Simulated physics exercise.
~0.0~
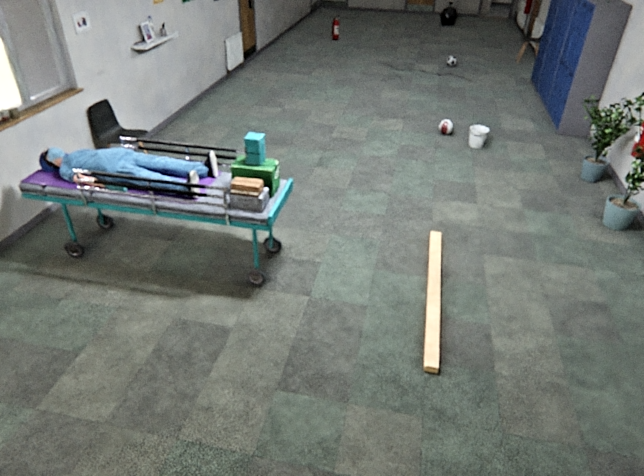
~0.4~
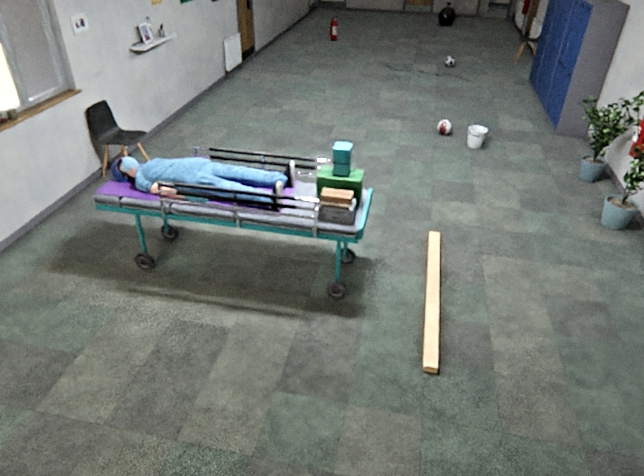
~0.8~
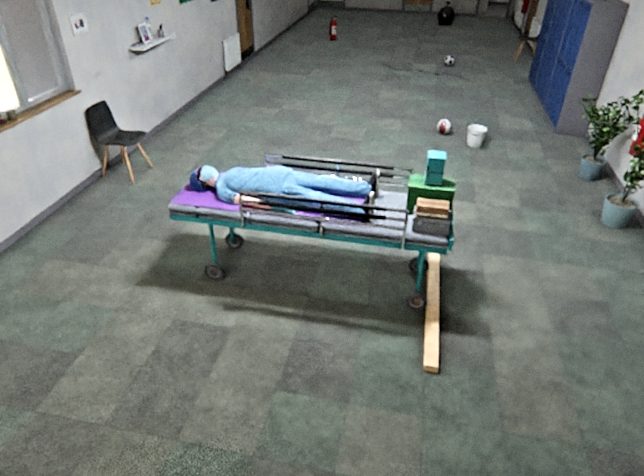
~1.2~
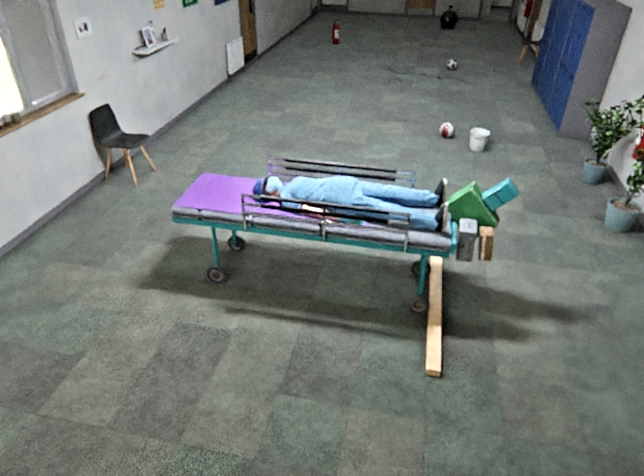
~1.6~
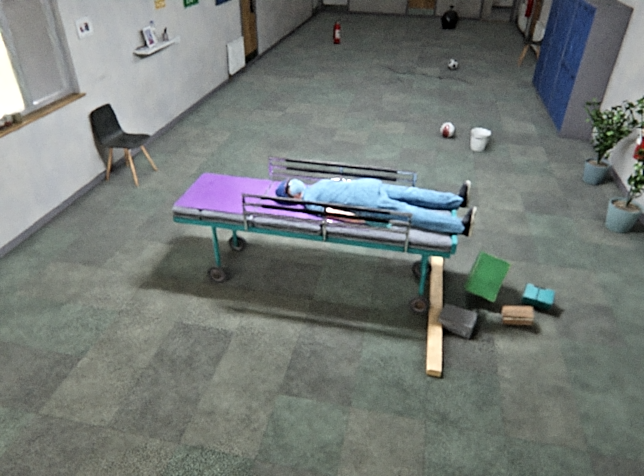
The footage shows a trolley carrying a person in light blue and a stack of boxes rolling right until it stops at a wooden beam on the floor. The person slides along the bed, feet passing its end, while the green, teal, grey and brown items tumble off.
